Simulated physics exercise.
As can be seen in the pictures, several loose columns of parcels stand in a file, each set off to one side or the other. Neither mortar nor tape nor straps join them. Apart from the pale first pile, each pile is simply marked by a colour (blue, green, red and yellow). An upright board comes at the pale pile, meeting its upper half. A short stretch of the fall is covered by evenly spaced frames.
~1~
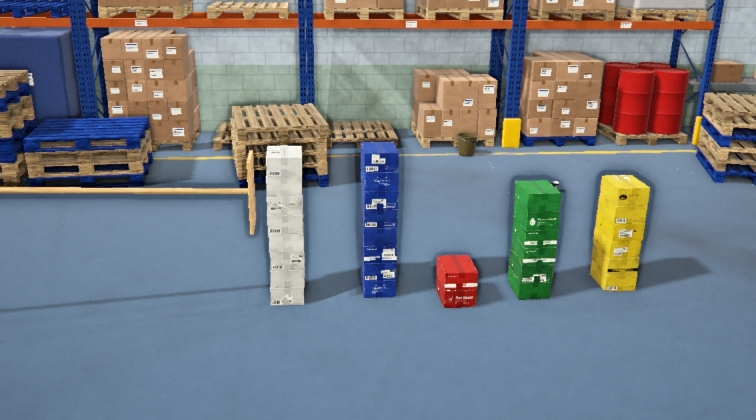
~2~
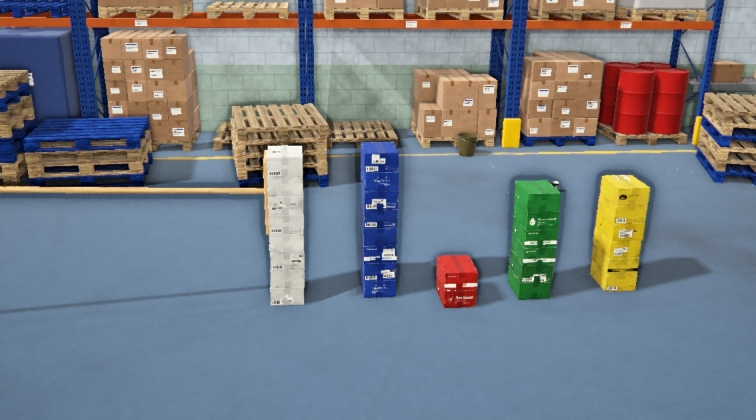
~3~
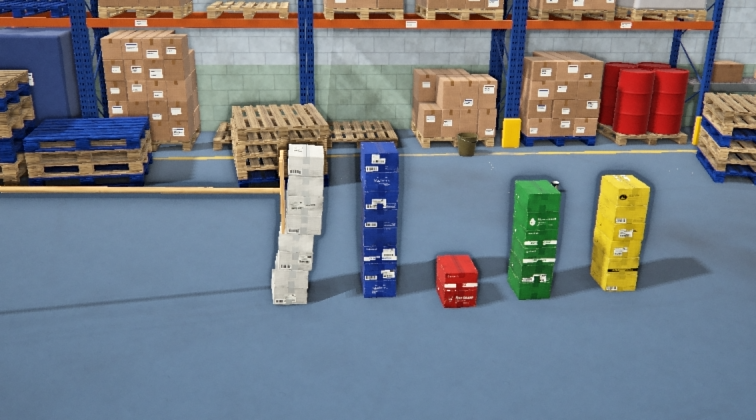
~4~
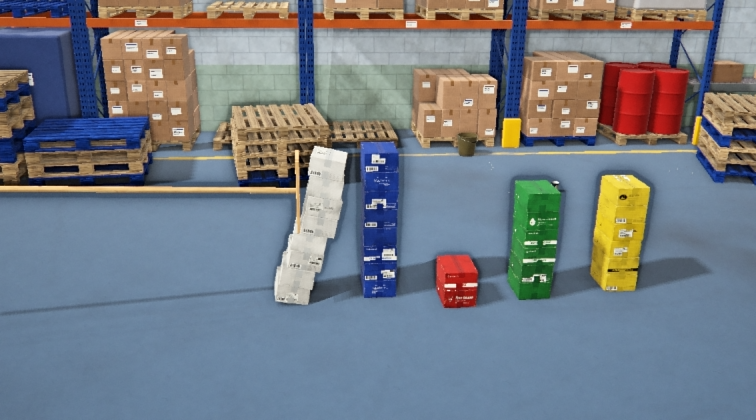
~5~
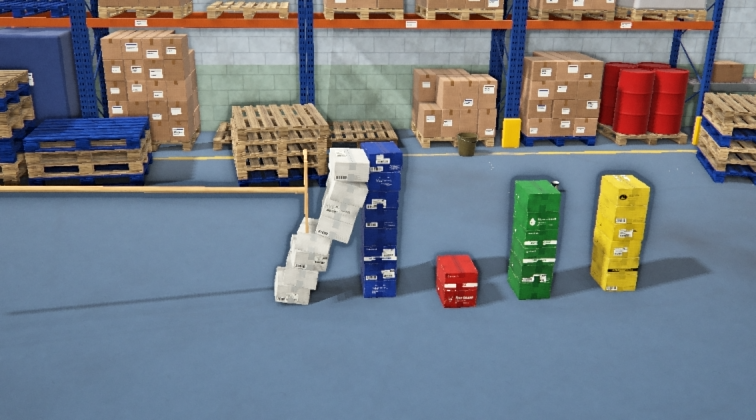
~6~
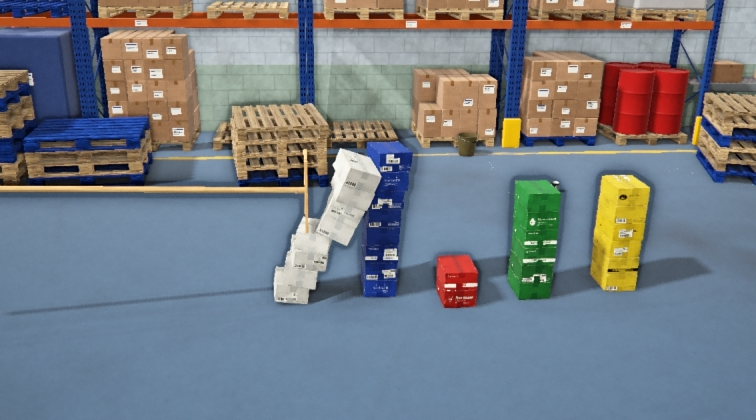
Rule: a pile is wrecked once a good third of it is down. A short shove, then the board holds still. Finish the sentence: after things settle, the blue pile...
It is knocked down.
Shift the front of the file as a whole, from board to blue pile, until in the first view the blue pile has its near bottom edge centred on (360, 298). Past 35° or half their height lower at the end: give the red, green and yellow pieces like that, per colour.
Red: 0; green: 0; yellow: 0.
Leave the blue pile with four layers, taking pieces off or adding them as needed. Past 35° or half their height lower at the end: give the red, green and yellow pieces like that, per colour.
You'd end up with red at 0, green at 0 and yellow at 0.
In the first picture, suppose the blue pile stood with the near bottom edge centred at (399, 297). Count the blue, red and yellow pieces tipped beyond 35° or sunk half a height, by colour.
The counts are blue 0, red 0, yellow 0.
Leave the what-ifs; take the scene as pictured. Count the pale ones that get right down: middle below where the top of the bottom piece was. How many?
Total: 3.
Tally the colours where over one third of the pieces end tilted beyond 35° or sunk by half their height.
The total is 1.
Shortly afterwards, 4 of the pale pile down; none of the 8 blue parcels down (0 of 22 in all colours); top blue parcel tilted a little.
Next, 4 of the pale pile down; 3 of the 8 blue parcels down (3 of 22 in all colours); top blue parcel tilted well over, about its own height lower.
Some moments later, 4 of the pale pile down; 7 of the 8 blue parcels down (7 of 22 in all colours); top blue parcel tilted steeply, some five heights lower; top green parcel a little from its place.
In the end, 4 of the pale pile down; 7 of the 8 blue parcels down (7 of 22 in all colours); top blue parcel upside down; top green parcel a little from its place. From the last view, middles, top blue parcel near (533, 239), top green parcel near (544, 196).
